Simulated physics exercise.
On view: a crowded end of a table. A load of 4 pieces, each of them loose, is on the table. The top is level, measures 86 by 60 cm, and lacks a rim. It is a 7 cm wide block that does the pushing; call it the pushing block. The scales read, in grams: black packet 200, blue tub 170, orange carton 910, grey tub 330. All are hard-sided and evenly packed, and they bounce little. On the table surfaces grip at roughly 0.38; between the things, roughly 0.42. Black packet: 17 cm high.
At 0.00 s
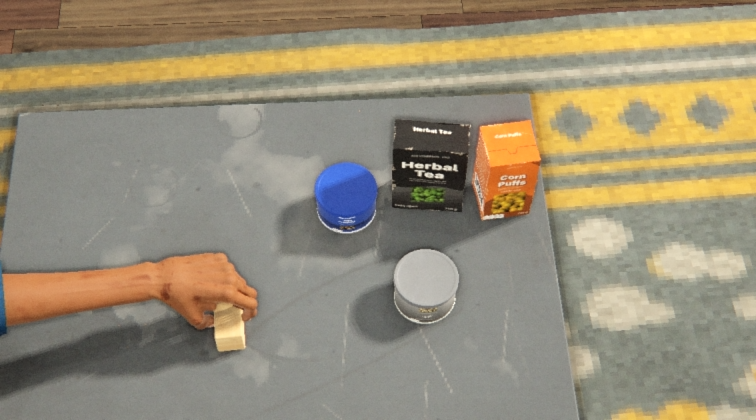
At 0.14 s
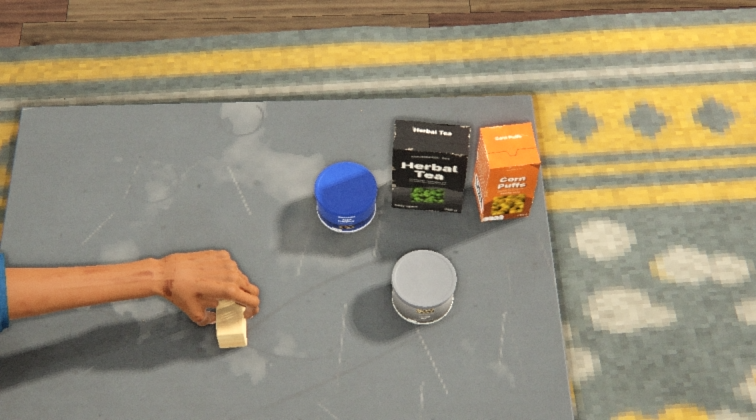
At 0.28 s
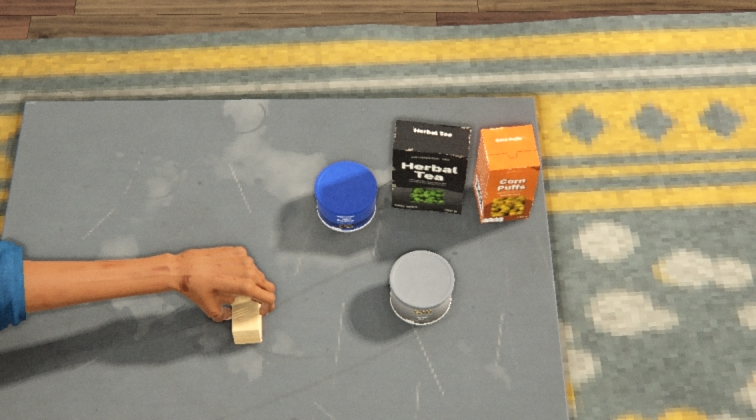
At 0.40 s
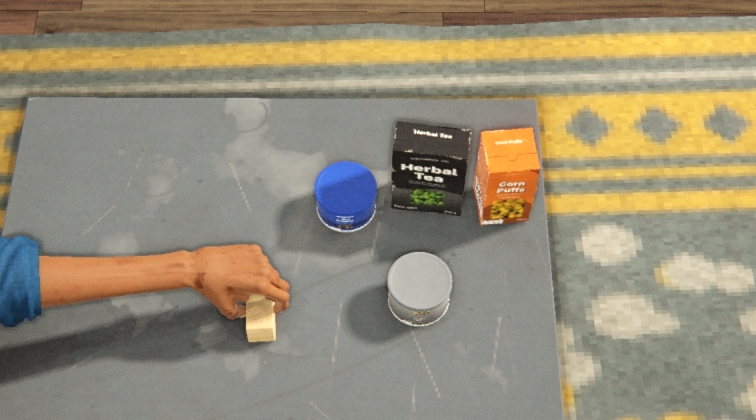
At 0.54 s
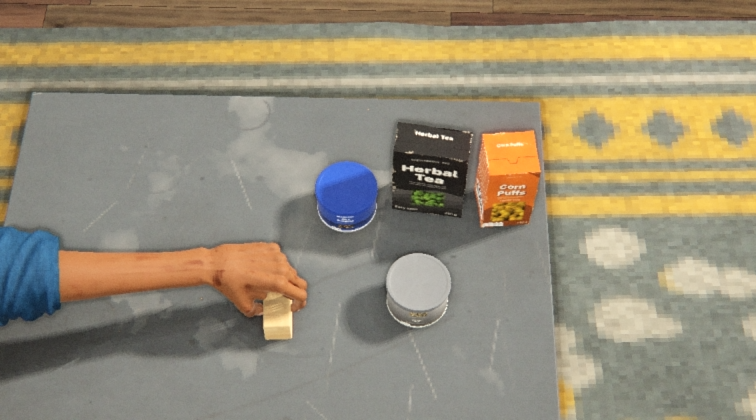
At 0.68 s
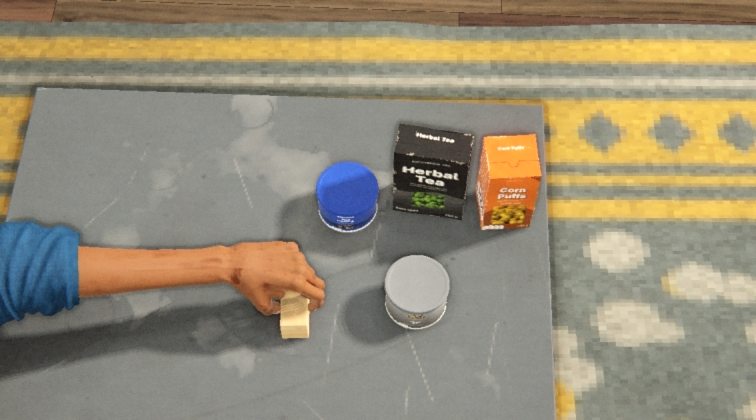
A hand slides a small pale block rightward across a gray table toward a grey tub.
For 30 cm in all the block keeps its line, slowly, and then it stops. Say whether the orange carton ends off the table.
The table ends up with it.
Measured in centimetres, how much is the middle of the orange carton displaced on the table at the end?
About 0 cm.
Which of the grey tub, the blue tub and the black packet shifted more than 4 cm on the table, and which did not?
First, the grey tub is moved away; second, the blue tub stays in its position; third, the black packet stays in its position.
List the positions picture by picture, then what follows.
The first picture shows pusher on by 0 cm; orange carton (505, 172); black packet (430, 168).
The second picture shows pusher on by 1 cm; grey tub (423, 288); black packet (430, 168).
The third picture shows pusher on by 3 cm; blue tub (346, 197); grey tub (421, 288).
The fourth picture shows pusher on by 6 cm; black packet (430, 170); blue tub (346, 198).
The fifth picture shows pusher on by 8 cm; grey tub (418, 291); black packet (431, 172).
The sixth picture shows pusher on by 11 cm; orange carton (507, 184); blue tub (348, 198).
Around 1.28 s, pusher on by 23 cm.
Around 1.48 s, pusher on by 27 cm; grey tub shifted 5 cm.
Finally (2.0 s), not toppled but over 4 cm from the start, grey tub; the other 3 still in place (within 4 cm). Final places as that camera would see them, orange carton near (507, 184).
